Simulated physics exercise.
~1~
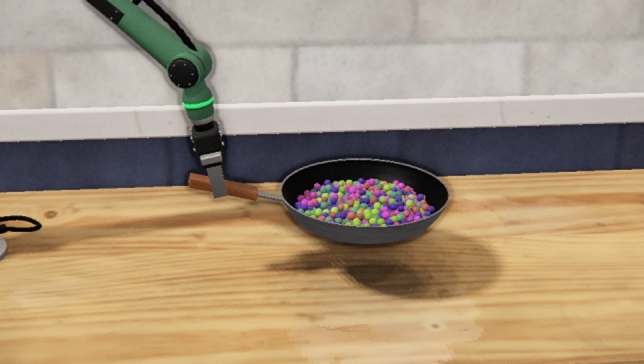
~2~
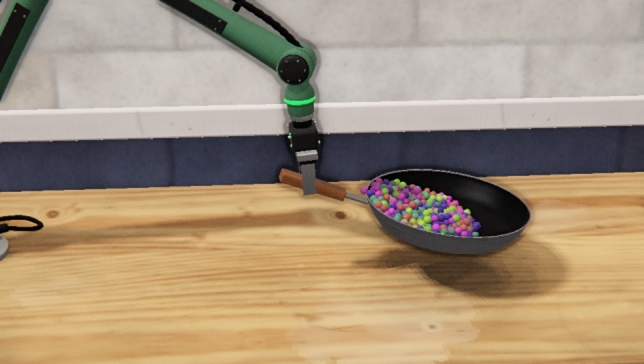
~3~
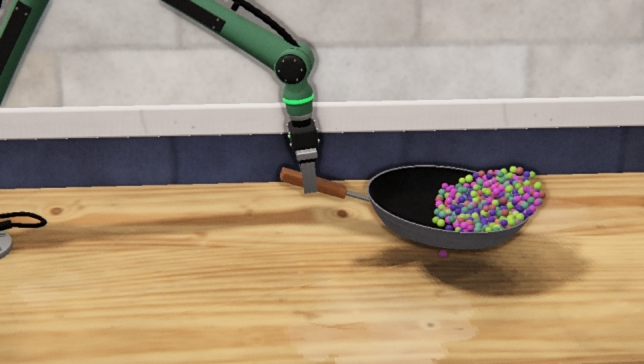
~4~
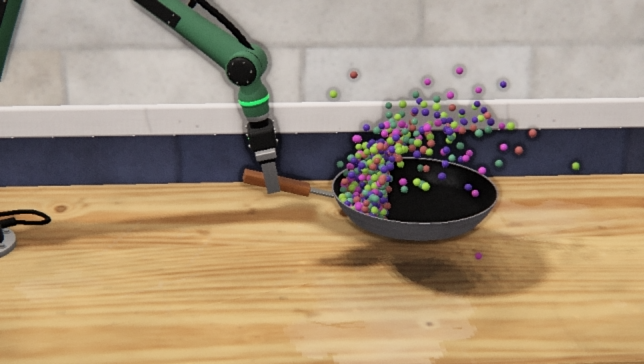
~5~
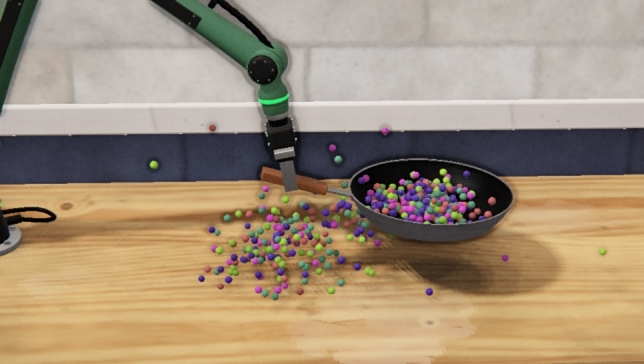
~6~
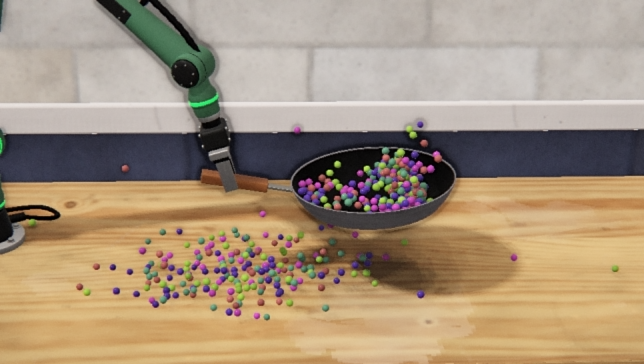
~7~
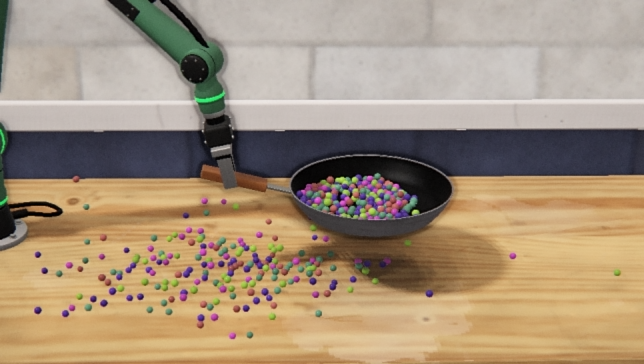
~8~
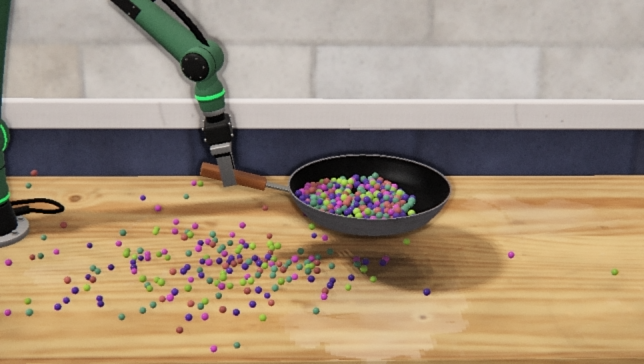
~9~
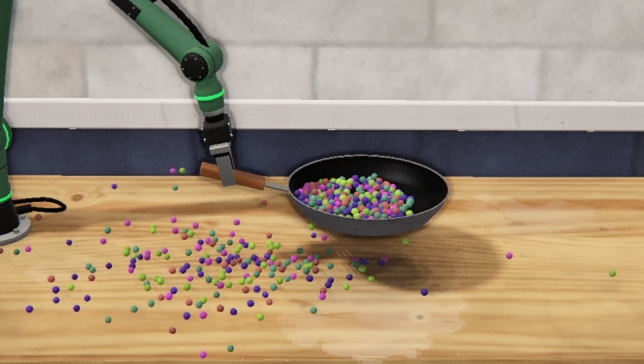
In this clip, a green robot arm jerks a frying pan of small colourful balls right, left and right again, tossing many over the handle side onto the wooden table, then draws it back left and holds still, with balls both scattered below and heaped in the pan.
